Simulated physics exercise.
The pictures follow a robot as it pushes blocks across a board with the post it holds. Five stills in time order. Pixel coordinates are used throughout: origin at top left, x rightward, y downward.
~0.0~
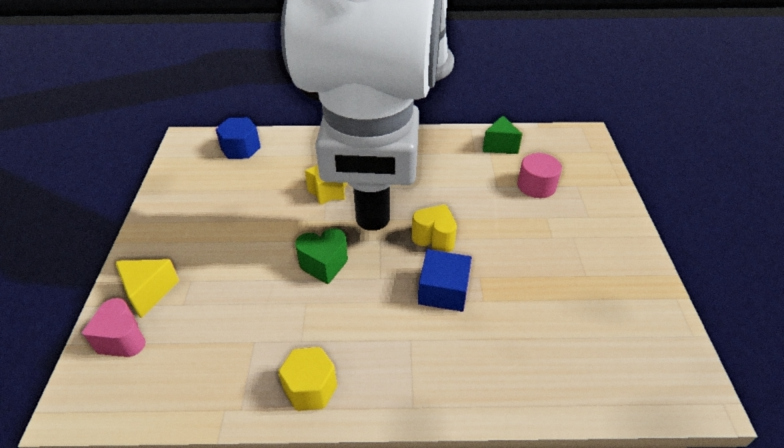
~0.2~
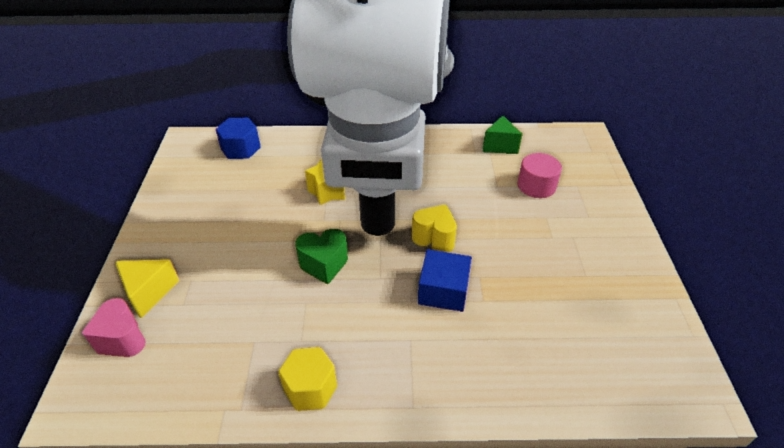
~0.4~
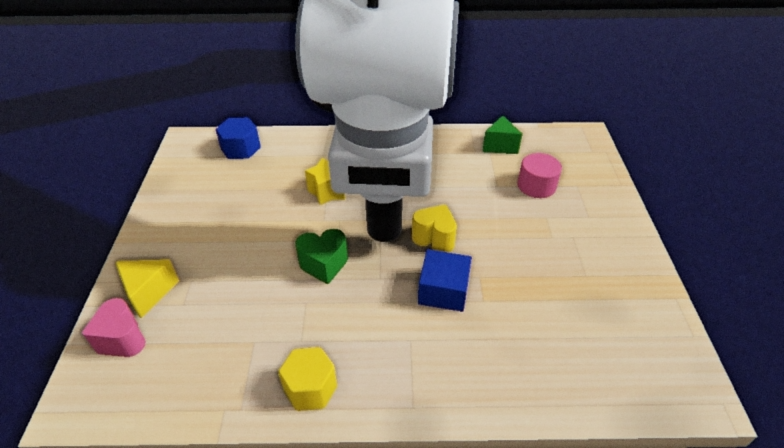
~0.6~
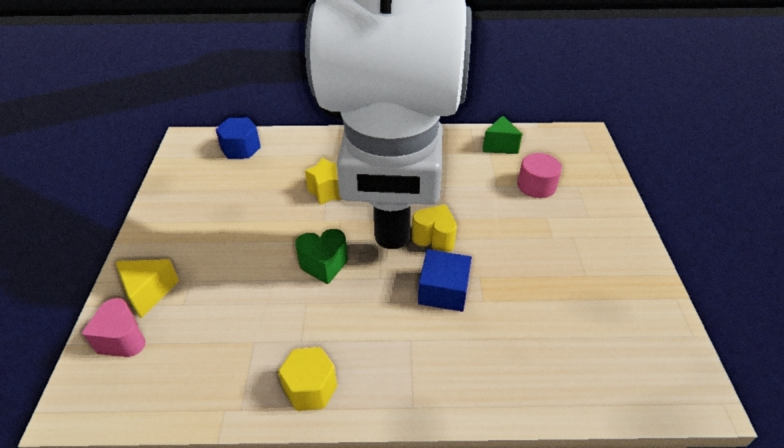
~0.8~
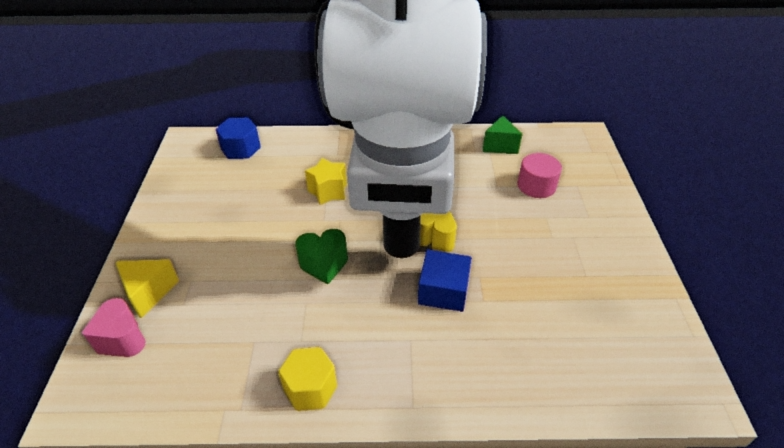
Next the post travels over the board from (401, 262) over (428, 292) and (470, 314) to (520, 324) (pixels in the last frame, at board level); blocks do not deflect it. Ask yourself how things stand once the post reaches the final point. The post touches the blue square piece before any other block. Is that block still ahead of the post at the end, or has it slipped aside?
Expect to find it ahead of the post.
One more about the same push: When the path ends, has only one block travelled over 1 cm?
The answer is yes.
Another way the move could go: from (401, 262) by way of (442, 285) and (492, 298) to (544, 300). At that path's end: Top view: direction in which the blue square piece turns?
Seen from overhead, it turns clockwise.
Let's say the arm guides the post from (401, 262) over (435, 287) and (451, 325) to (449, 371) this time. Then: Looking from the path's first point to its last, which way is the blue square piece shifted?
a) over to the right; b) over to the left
My answer is option b.
On the path given first. One third of the way, post at (429, 277); blue square piece at (472, 284).
Two thirds of the way, post at (473, 300); blue square piece at (520, 306).
At the end, post at (524, 309); yellow heart-shaped block unmoved; blue square piece at (570, 323), turned 15° clockwise.
